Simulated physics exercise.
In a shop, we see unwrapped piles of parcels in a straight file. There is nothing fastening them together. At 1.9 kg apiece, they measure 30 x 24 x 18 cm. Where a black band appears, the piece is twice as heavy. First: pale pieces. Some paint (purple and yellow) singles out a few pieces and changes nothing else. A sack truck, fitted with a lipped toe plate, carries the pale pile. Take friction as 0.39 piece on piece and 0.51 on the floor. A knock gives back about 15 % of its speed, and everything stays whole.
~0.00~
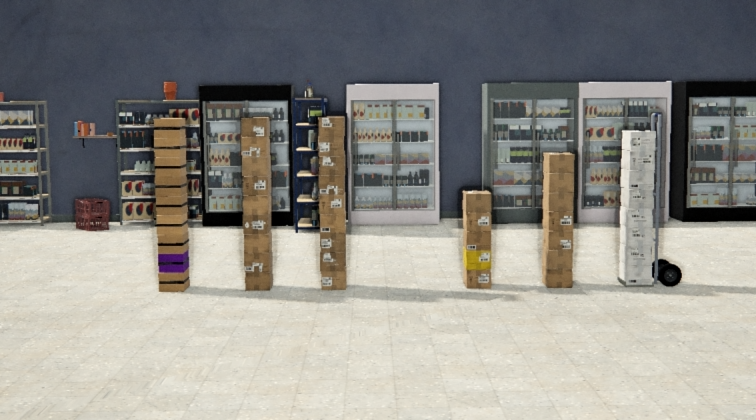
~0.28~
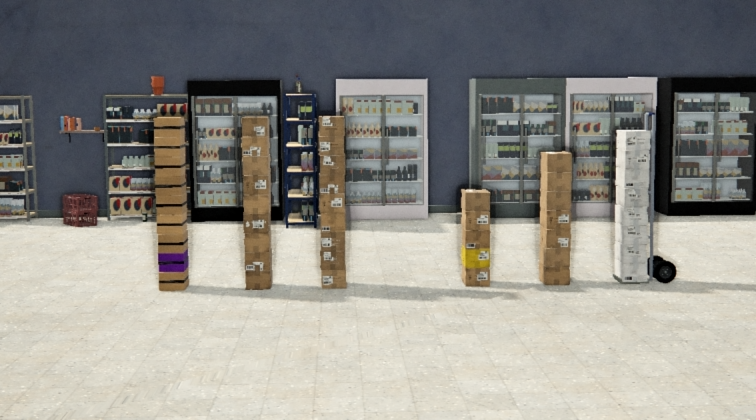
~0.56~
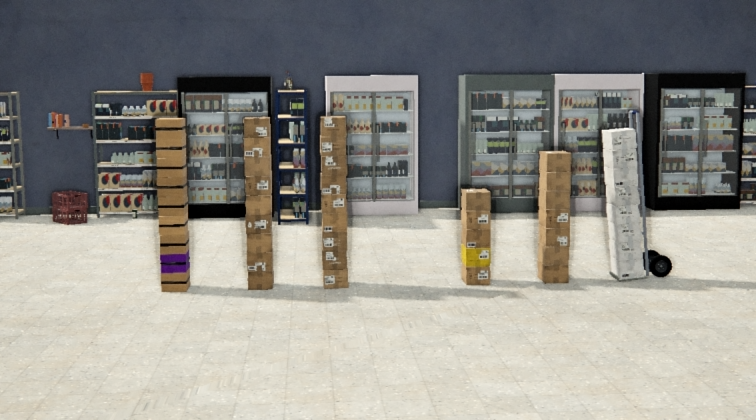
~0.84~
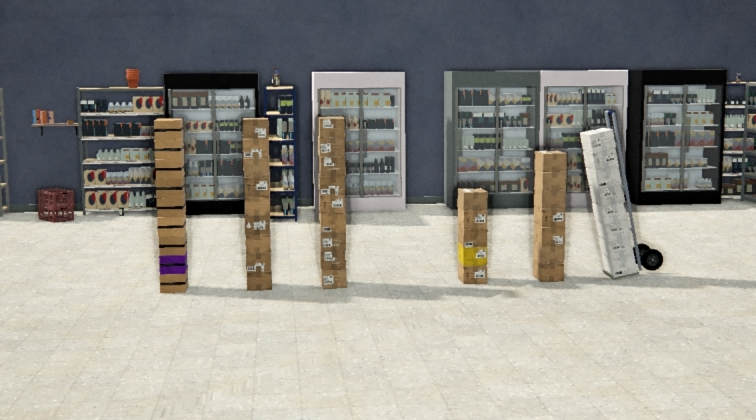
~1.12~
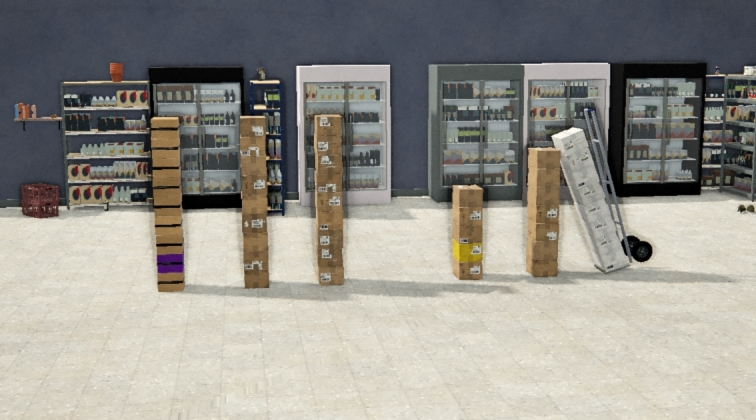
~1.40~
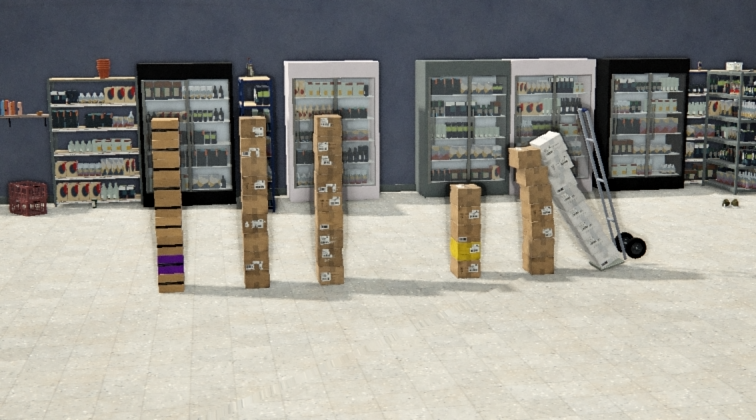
The footage shows a row of box stacks standing before shop fridges, as the hand truck on the right tilts left and its white stack leans over against the neighbouring brown stack, pushing that stack's upper boxes slightly left.
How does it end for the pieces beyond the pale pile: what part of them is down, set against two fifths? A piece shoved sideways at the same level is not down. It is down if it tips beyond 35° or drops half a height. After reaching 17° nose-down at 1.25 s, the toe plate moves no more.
Less than two fifths are down.
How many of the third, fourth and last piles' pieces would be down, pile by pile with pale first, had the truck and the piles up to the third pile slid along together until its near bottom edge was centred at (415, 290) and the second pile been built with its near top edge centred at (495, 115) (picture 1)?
Pile by pile that makes third 4, fourth 9, last 8.
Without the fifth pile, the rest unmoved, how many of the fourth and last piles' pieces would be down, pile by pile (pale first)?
Pile by pile, you'd get fourth 0 and last 0.
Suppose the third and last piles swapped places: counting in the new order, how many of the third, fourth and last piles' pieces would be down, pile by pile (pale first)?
Third 8, fourth 8, last 4.
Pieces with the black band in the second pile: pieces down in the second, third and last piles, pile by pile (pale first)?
Count down, pile by pile - second 5, third 4, last 0.
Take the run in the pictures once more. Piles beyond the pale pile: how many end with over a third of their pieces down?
Looks like 2 of them in total.
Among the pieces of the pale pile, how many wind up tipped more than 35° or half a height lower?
In total, 8 of the pale pieces.
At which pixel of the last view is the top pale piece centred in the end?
At about (482, 229).
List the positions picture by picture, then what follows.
In the first frame (pixels give the middle of a visible side; the camera moves round a little), truck frame (659, 149) 0° forward; purple parcel (171, 263); yellow parcel (479, 260); none of the others has stirred.
The second frame shows truck frame (653, 148) 1° forward; purple parcel (171, 263).
The third frame shows truck frame (640, 146) 5° forward, top of the pale pile leaning 5°; purple parcel (173, 264); none of the others has stirred.
The fourth frame shows truck frame (619, 145) 12° forward, top of the pale pile leaning 12°; purple parcel (172, 265); none of the others has stirred.
The fifth frame shows truck frame (601, 142) 16° forward, top of the pale pile leaning 21°; purple parcel (170, 264); none of the others has stirred.
The sixth frame shows truck frame (595, 141) 17° forward, top of the pale pile leaning 28°; purple parcel (170, 265); yellow parcel (469, 252); steepest lean 4°, the parcel at (537, 177); movement in 5 of them.
After 1.78 s, 8 of the pale pile down; 5 of the 39 other parcels down.
After 2.22 s, 8 of the pale pile down; 6 of the 39 other parcels down; yellow parcel 23° from how it stood.
In the end (3.6 s), 8 of the pale pile down; 9 of the 39 other parcels down; yellow parcel on its side; purple parcel unmoved. That is 23 per cent. From the last view, middles, yellow parcel near (430, 265), purple parcel near (171, 261).
